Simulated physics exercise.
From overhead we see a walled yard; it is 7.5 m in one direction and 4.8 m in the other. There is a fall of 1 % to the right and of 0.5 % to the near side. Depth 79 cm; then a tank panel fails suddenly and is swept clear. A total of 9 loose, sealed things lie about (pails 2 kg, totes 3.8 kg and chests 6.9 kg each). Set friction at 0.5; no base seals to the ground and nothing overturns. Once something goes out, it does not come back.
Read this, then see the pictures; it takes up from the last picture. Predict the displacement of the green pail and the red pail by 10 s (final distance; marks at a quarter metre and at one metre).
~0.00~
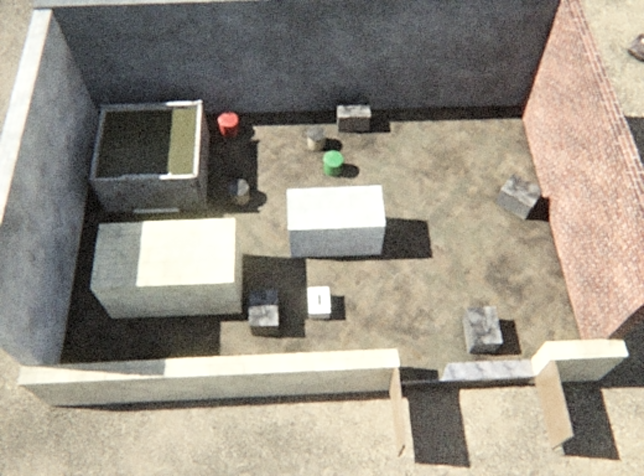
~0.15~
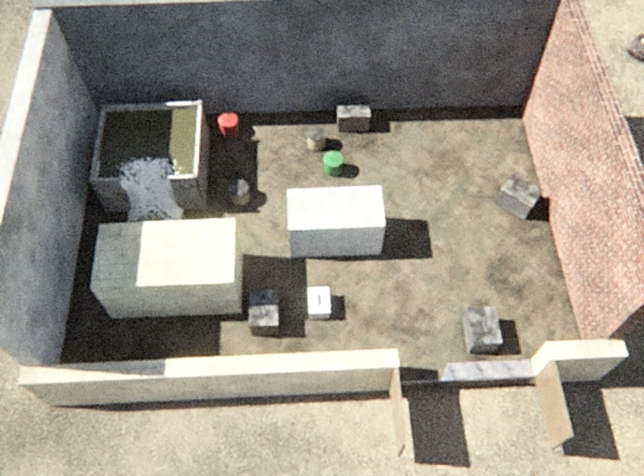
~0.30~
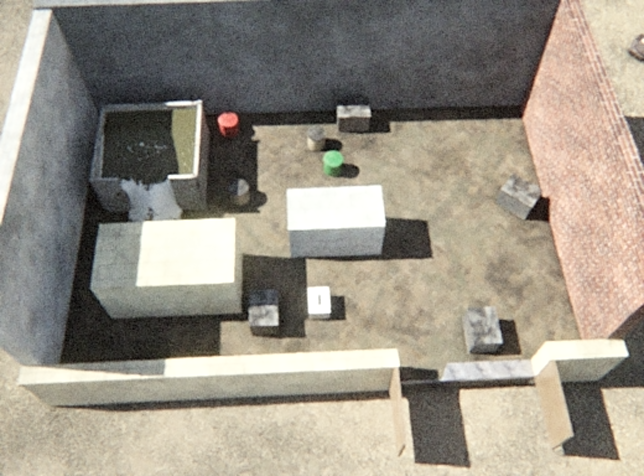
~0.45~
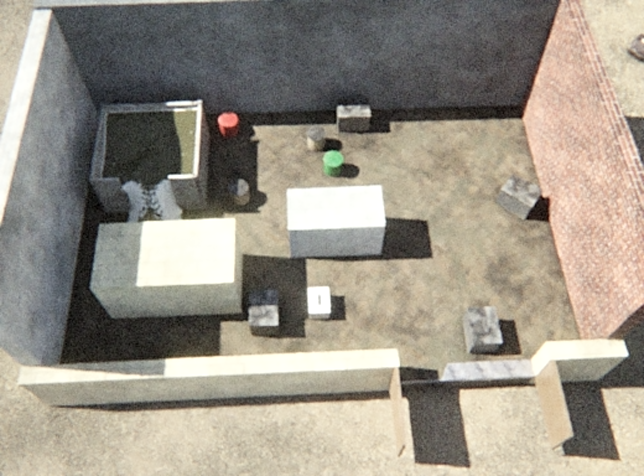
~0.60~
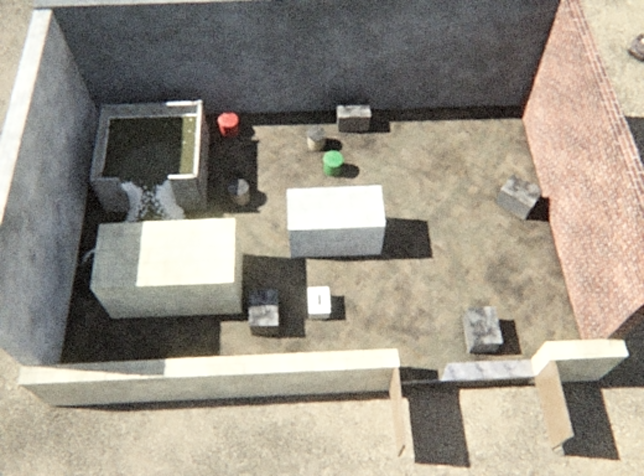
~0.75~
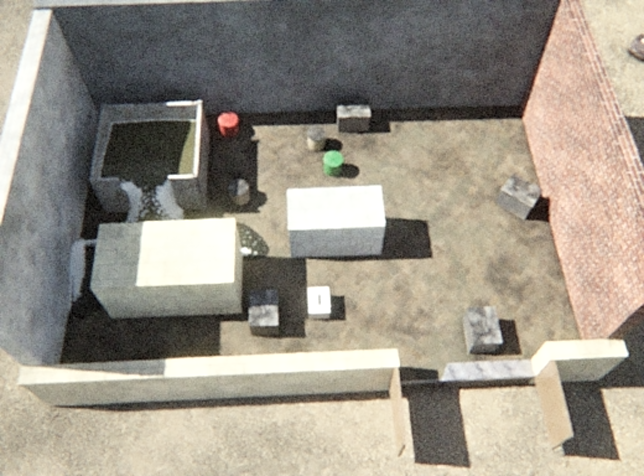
My prediction: Green pail: Moved far; red pail: Moved far.
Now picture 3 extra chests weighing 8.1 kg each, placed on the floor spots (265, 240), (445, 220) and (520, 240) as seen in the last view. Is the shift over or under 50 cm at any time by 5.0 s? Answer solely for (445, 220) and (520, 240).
Lab note - ordered: Below threshold / below threshold.
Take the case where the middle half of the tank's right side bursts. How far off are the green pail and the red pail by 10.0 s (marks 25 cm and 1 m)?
The green pail would be washed far off and the red pail would remain almost still.
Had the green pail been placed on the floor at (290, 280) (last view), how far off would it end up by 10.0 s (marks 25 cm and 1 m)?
I'd say it lands far off.
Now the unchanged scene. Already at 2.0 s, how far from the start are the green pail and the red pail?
I'd say about 80 and 0 centimetres.
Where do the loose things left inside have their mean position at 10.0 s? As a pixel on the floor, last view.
Mean position: Approximately (481, 253).
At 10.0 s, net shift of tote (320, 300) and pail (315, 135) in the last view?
Respectively: 300 cm / 300 cm.
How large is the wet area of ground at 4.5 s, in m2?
I'd estimate close to 27 m2.
After 2.0 s the green pail is near (367, 137), 0.7 m from its start, aground; the red pail is near (228, 120), 0.0 m from its start, aground; 0 of 9 are out; 0 afloat.
After 4.5 s the green pail is near (519, 132), 3.2 m from its start, afloat; the red pail is near (325, 111), 1.7 m from its start, afloat; 0 of 9 are out; 7 afloat.
After 7.0 s the green pail is near (531, 209), 3.2 m from its start, afloat; the red pail is near (459, 109), 4.0 m from its start, afloat; 0 of 9 are out; 9 afloat.
After 10.0 s the green pail is near (566, 334), 4.5 m from its start, afloat; the red pail is near (514, 118), 4.9 m from its start, afloat; 0 of 9 are out; 9 afloat.
